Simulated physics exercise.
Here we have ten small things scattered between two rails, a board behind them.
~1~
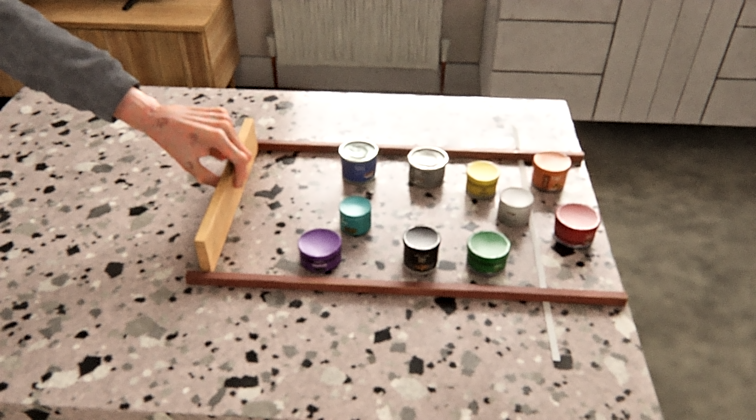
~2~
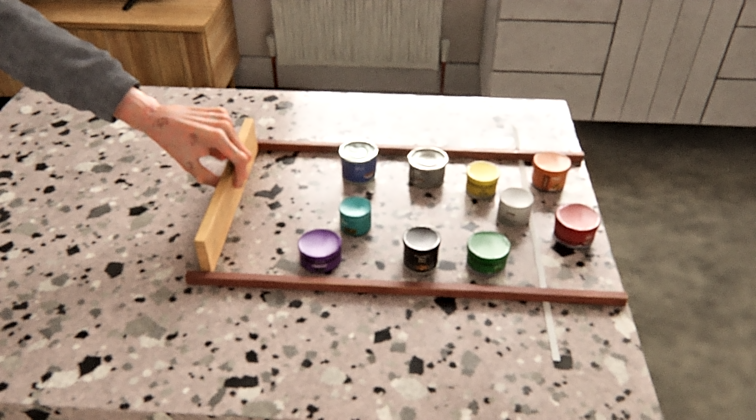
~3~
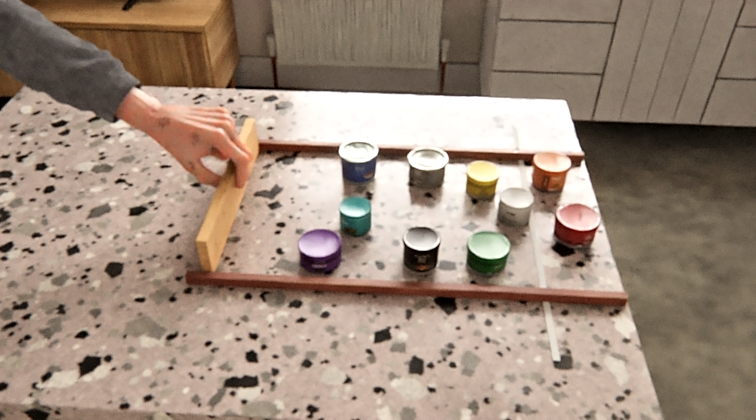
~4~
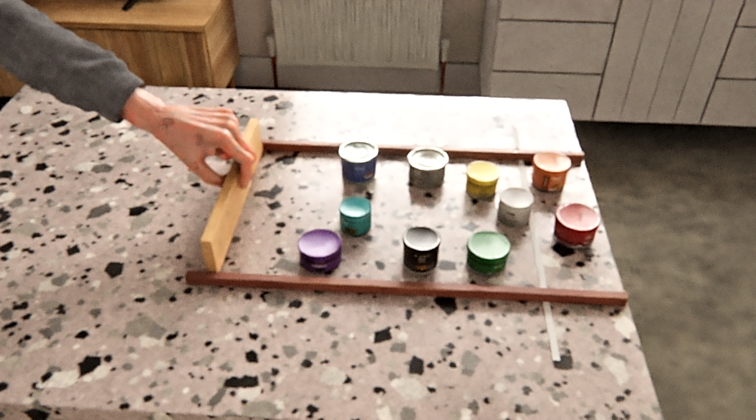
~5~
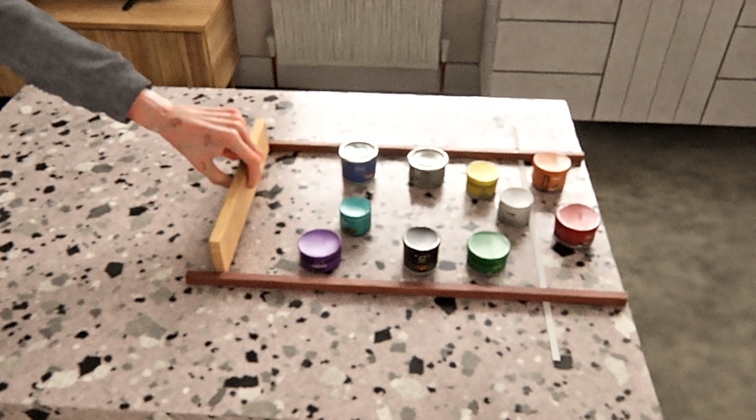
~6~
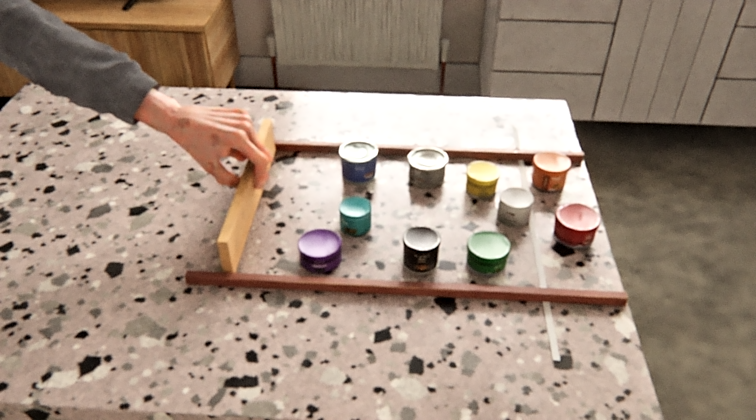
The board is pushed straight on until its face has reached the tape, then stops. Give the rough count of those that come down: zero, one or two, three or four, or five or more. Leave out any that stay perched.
Here the number that fall off is one or two.
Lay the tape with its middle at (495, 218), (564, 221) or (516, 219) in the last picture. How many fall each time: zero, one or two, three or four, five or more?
One after another: None; more than four; no fall at all.
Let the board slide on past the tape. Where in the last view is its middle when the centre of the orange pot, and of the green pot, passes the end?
Its middle is around (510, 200) and around (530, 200).
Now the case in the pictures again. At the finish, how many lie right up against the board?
In contact: 5.
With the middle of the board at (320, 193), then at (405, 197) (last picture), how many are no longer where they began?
1 and 7.
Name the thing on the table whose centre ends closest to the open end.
That is the green pot.
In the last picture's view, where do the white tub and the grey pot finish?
The white tub at (549, 207), the grey pot at (579, 164).
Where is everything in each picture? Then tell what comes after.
The first frame shows red pot (576, 225); orange pot (550, 171); white tub (515, 207); board (230, 189); tape (531, 219).
The second frame shows orange pot (550, 172); purple tub (320, 250).
The third frame shows white tub (515, 207); blue tin (359, 163).
The fourth frame shows red pot (576, 226); green pot (487, 253).
The fifth frame shows orange pot (550, 172); yellow tin (482, 180).
The sixth frame shows red pot (576, 226); orange pot (550, 172); white tub (515, 207); board (250, 190); tape (531, 219).
Soon after, none off yet; red pot at rest near (576, 226); orange pot at rest near (550, 172); white tub at rest near (515, 207).
In the end, the number that fall off is one or two; gone, orange pot.
